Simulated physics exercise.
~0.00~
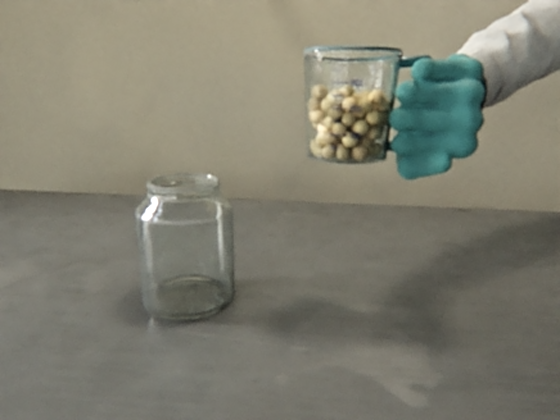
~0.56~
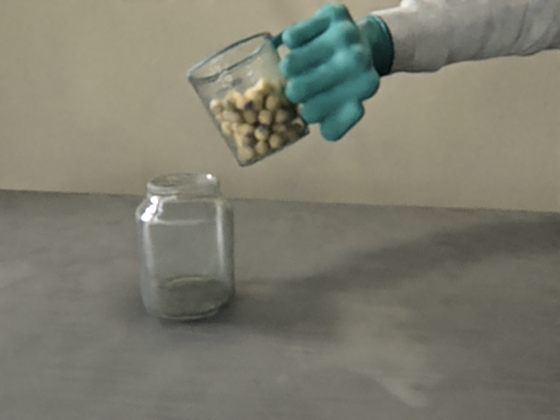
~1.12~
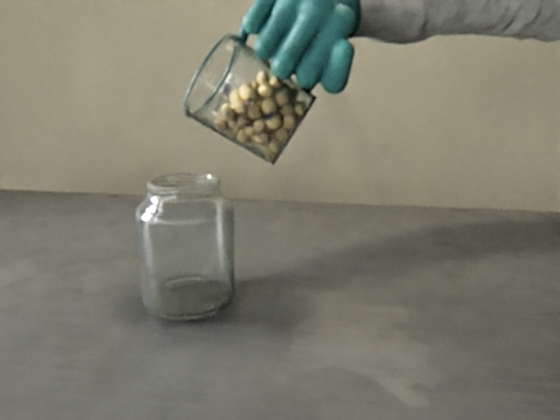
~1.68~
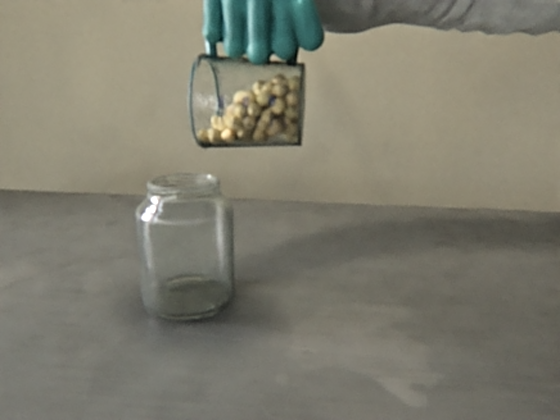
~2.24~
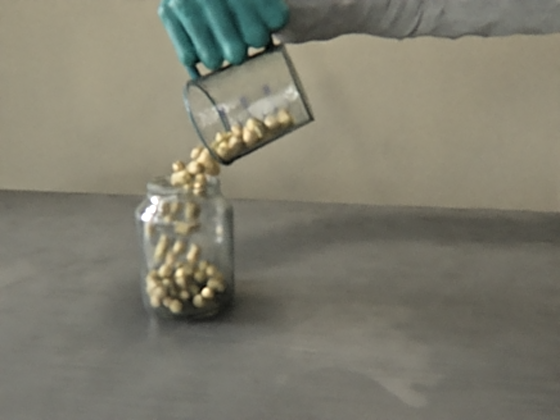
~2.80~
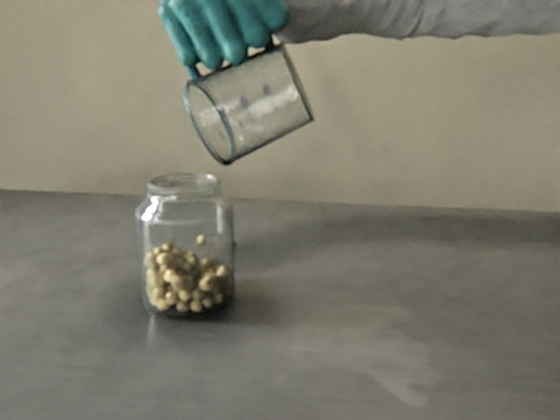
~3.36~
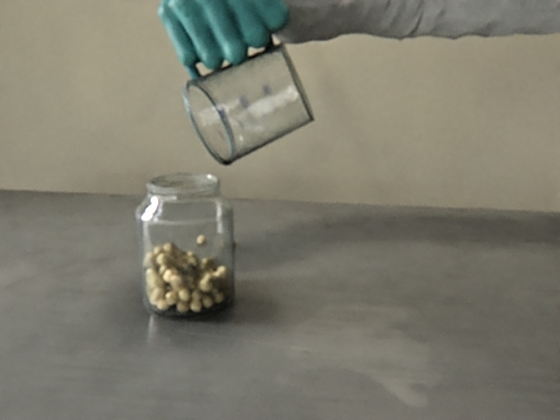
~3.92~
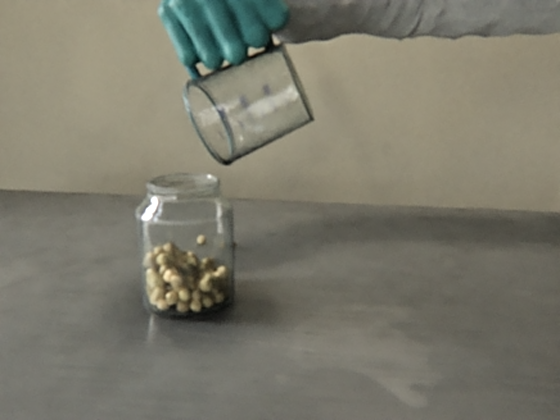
On a grey tabletop against a beige wall, a teal-gloved hand carries a clear handled cup of round, pale nuts leftward above an open glass jar and tips it until the nuts pour in, leaving the cup looking empty and the jar partly filled, with none spilt.
